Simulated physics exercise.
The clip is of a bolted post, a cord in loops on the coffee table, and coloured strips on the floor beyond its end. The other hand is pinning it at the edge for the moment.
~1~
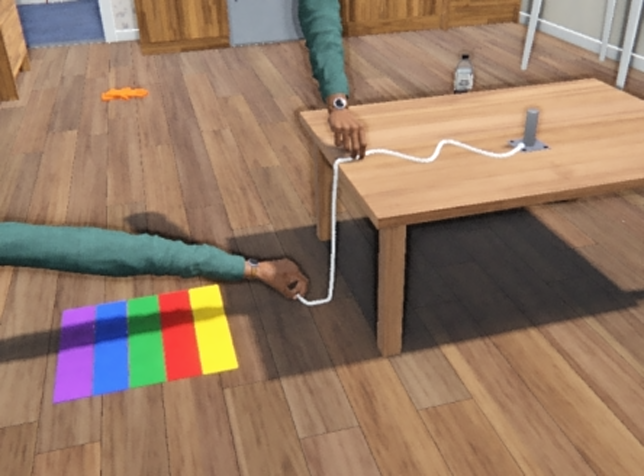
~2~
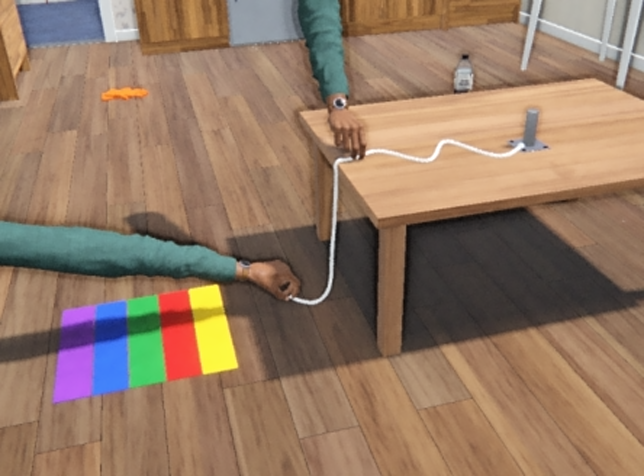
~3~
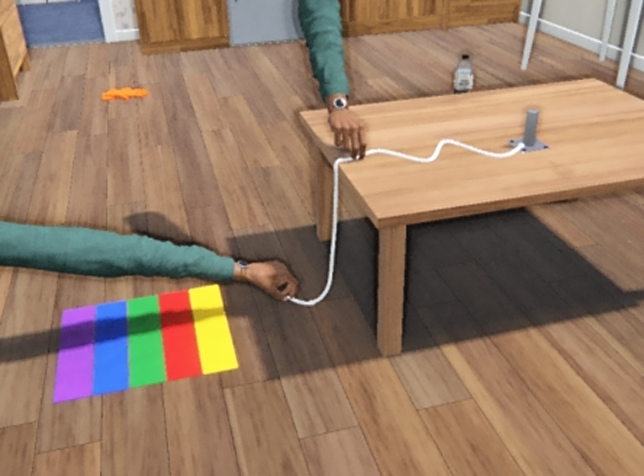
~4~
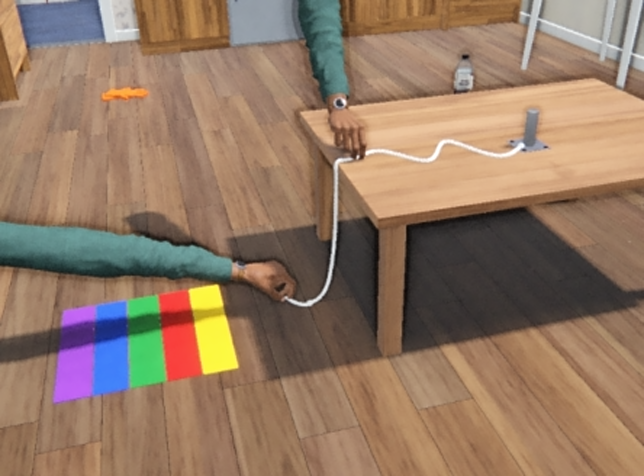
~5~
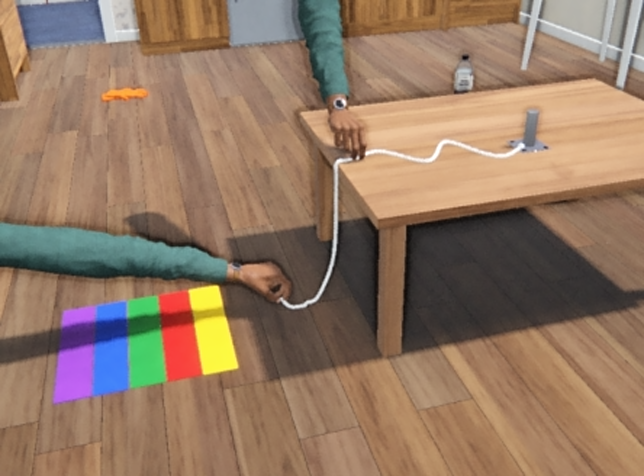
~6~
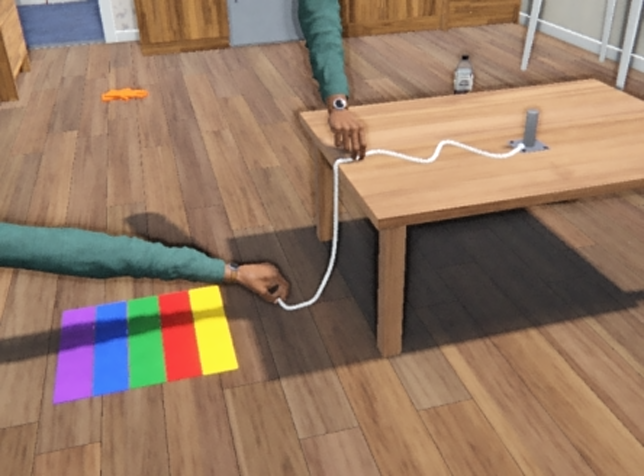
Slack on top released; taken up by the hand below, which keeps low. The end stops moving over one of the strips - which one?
The blue strip.
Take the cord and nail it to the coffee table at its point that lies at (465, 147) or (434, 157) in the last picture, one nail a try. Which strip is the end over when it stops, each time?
In order, green and red.
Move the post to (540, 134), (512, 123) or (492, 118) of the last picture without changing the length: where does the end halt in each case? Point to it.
In order, near (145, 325), (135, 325) and (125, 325).
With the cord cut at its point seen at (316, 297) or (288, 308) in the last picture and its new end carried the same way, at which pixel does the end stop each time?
(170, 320) and (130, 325).
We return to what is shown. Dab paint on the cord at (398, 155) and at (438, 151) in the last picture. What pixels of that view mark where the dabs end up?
Around (336, 168), then around (399, 158).
A little later, end near (178, 317); over red.
Next, end near (134, 324); over green.
When it is tight, end near (110, 329); over blue. It halts on the blue strip.
